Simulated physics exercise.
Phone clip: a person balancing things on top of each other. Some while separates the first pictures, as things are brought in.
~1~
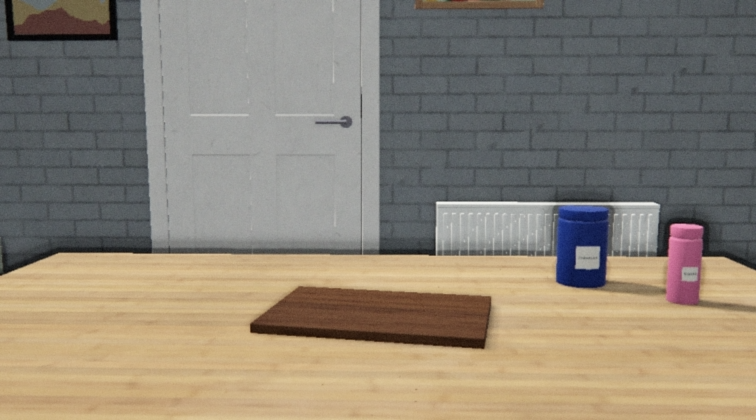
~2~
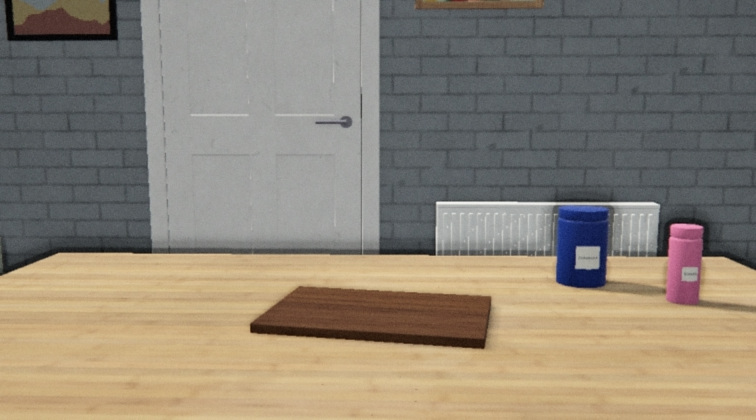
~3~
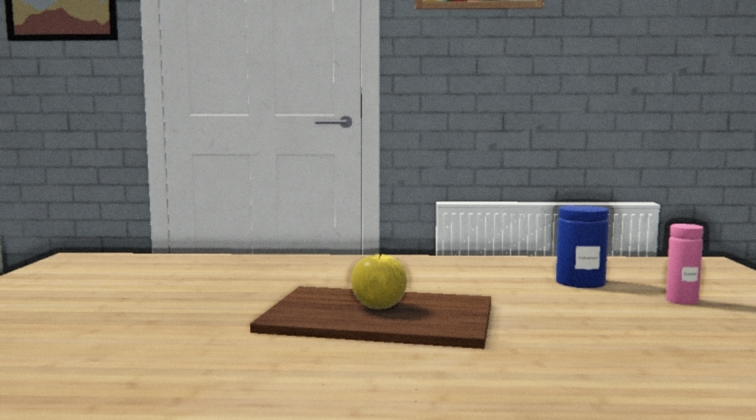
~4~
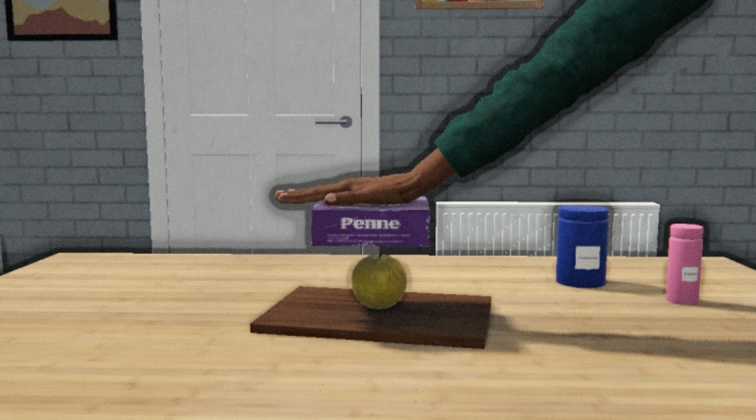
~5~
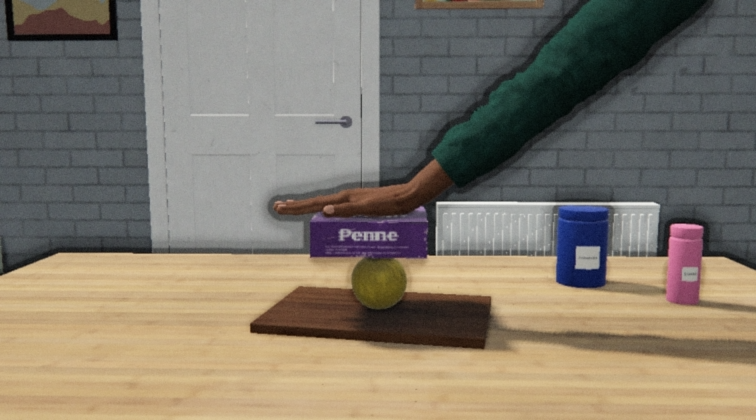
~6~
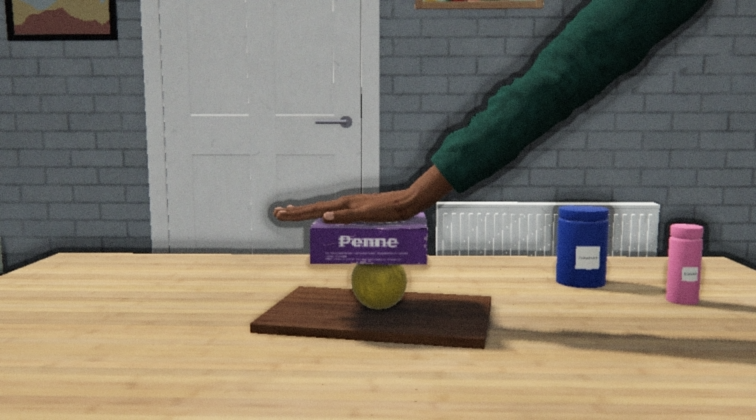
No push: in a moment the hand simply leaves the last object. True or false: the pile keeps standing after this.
False.
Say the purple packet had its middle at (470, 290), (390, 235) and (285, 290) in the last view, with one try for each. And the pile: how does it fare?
Stays standing; collapses; stays standing.
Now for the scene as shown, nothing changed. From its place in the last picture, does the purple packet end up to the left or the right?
Direction of travel: Leftward.
Then, 0.40 s after the last picture, purple packet tipped 58° from how it was near (343, 250).
Then, 0.60 s after the last picture, purple packet on its side near (303, 254).
Then, 0.90 s after the last picture, purple packet now fallen.
Then, 1.00 s after the last picture, things are still on the move.
At rest, fallen, purple packet; the other 4 in place. Seen from the same camera at the end, purple packet near (231, 295). The pile gives way.
